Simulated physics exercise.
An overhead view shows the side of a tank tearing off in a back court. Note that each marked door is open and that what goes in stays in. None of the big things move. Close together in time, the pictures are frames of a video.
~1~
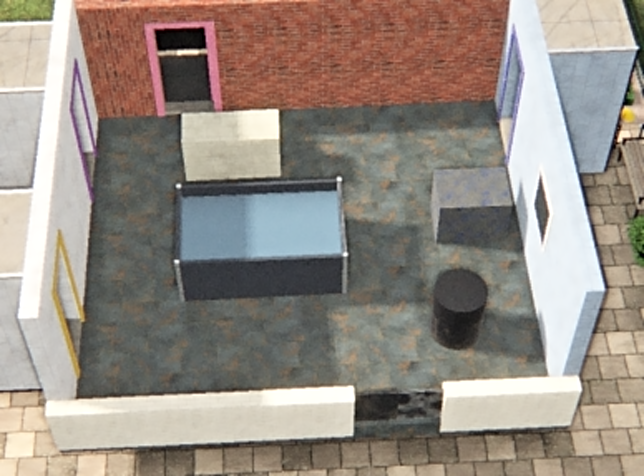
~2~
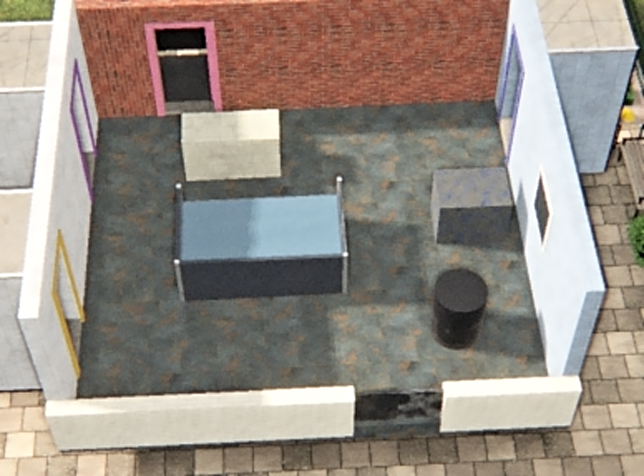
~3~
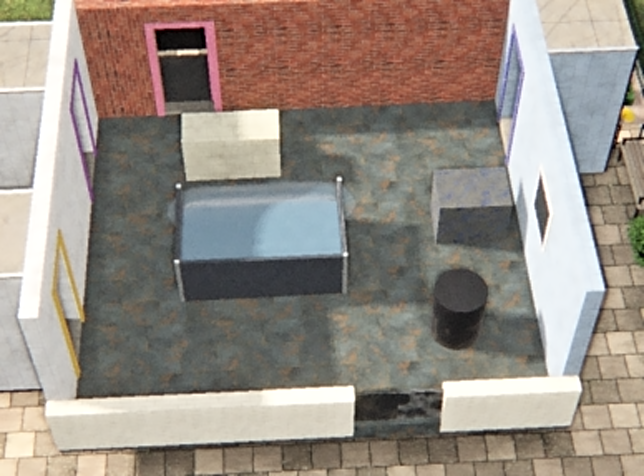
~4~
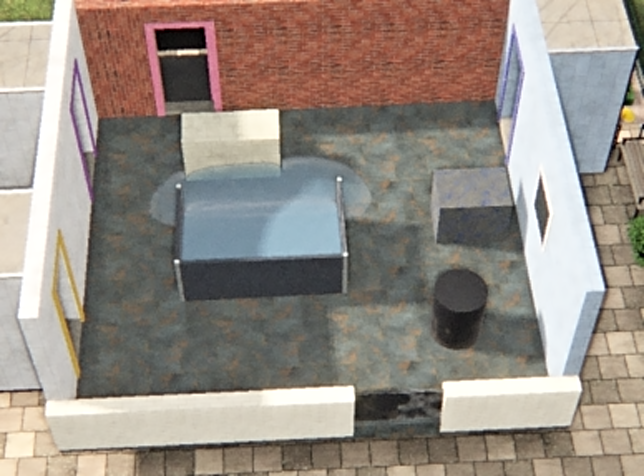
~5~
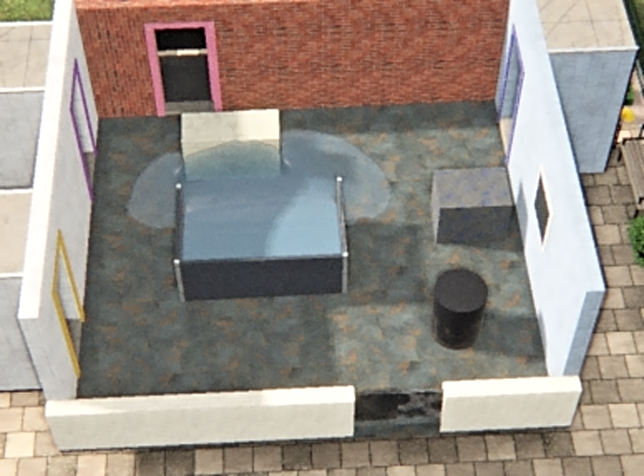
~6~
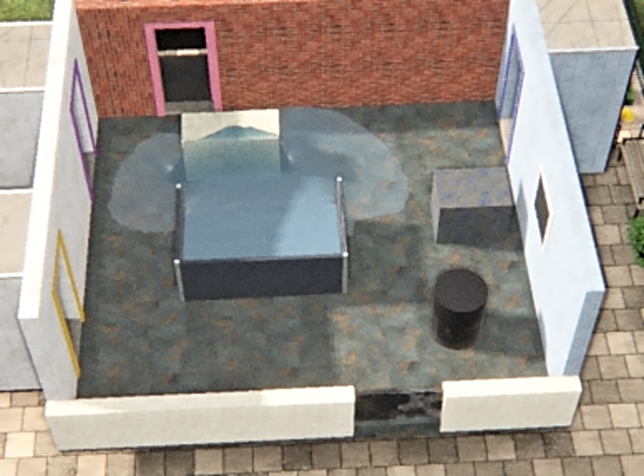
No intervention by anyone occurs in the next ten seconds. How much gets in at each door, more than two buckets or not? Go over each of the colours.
I expect the yellow door to see two buckets at most; I expect the blue door to see over two buckets; I expect the pink door to see over two buckets; I expect the purple door to see over two buckets.
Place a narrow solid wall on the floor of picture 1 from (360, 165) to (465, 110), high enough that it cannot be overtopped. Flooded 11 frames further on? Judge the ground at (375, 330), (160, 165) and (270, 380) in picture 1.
Results in order: Bone-dry / swamped / bone-dry.
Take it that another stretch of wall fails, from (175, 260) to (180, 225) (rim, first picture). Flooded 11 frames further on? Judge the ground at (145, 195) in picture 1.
At that place: Wet.
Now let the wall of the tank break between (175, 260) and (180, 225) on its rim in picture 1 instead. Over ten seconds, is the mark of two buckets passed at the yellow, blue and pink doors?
Yellow door exceeds the limit, blue door falls short, pink door exceeds the limit.
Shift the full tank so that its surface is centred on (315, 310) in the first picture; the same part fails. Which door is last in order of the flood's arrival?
It's the door marked yellow that is reached last.
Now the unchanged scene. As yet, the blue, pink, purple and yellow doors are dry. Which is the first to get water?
The purple one comes first.
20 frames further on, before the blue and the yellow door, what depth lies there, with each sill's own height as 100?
First around 140 percent, second around 30 percent.
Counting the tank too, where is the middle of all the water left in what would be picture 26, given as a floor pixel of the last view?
About (283, 195).
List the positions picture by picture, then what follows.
The first picture shows still water in the tank at (260, 223).
In the second picture, water pours out on the tank's far side and has run to a hidden place.
In the third picture, the front is at (349, 199), out from the gap on the tank's far side.
In the fourth picture, the front is at (160, 192), out from the gap on the tank's far side.
In the fifth picture, the front is at (154, 166), out from the gap on the tank's far side.
In the sixth picture, water pours out on the tank's far side and has run to (321, 110).
A moment on, water covers 30 % of the floor; the yellow door not reached, the blue door not reached, the pink door wet at the sill, nothing in, the purple door under two buckets in.
Next, water covers 45 % of the floor; the yellow door wet at the sill, nothing in, the blue door under two buckets in, the pink door wet at the sill, nothing in, the purple door far over two buckets in.
Then, water covers 60 % of the floor; the yellow door wet at the sill, nothing in, the blue door far over two buckets in, the pink door over two buckets in, the purple door far over two buckets in.
Later, water covers 85 % of the floor; the yellow door wet at the sill, nothing in, the blue door far over two buckets in, the pink door over two buckets in, the purple door far over two buckets in.
In the end, water covers 100 % of the floor; the yellow door wet at the sill, nothing in, the blue door far over two buckets in, the pink door far over two buckets in, the purple door far over two buckets in.
